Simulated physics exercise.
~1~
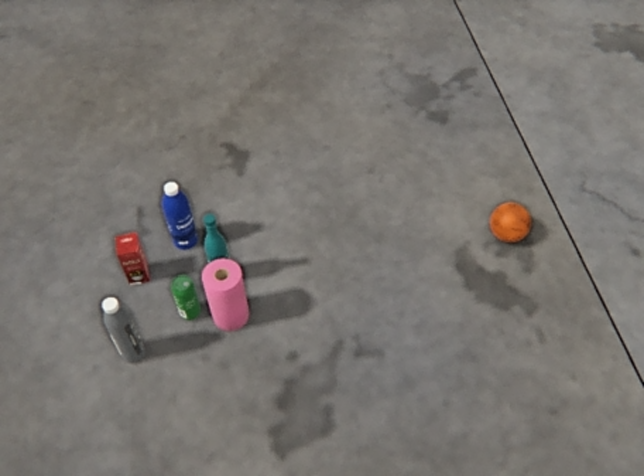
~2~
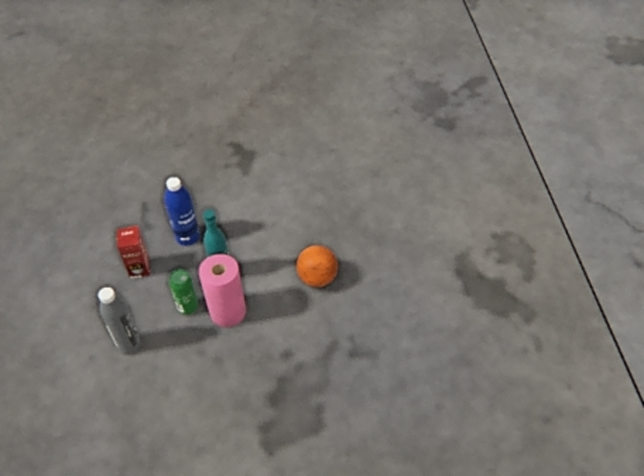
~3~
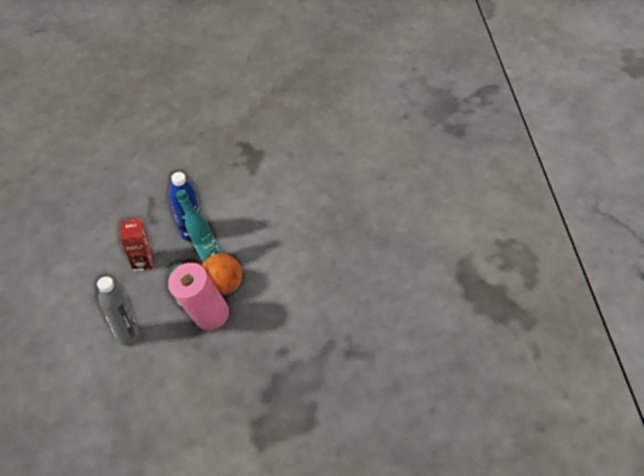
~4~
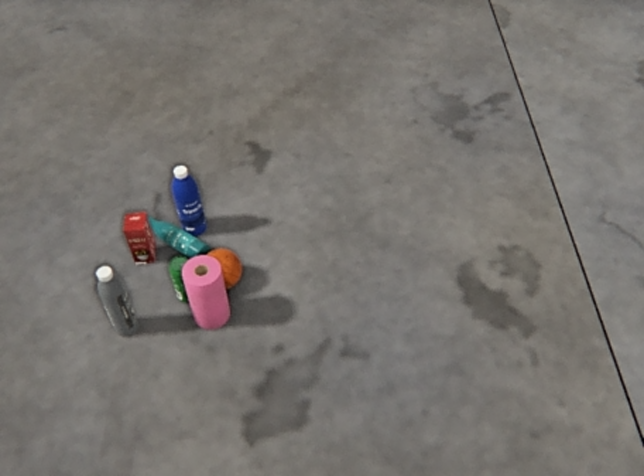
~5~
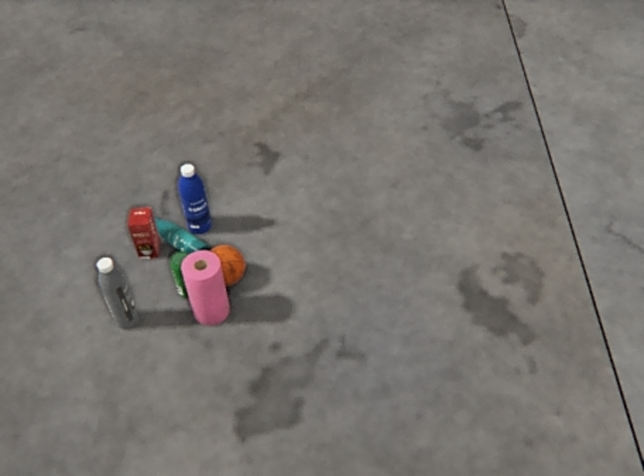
An orange ball rolls left across a grey concrete floor into a cluster of household items, bumping a pink roll and a turquoise bottle. The roll tilts but settles upright, while the turquoise bottle topples and ends lying among the still-standing blue bottle, grey bottle, red carton and green can.
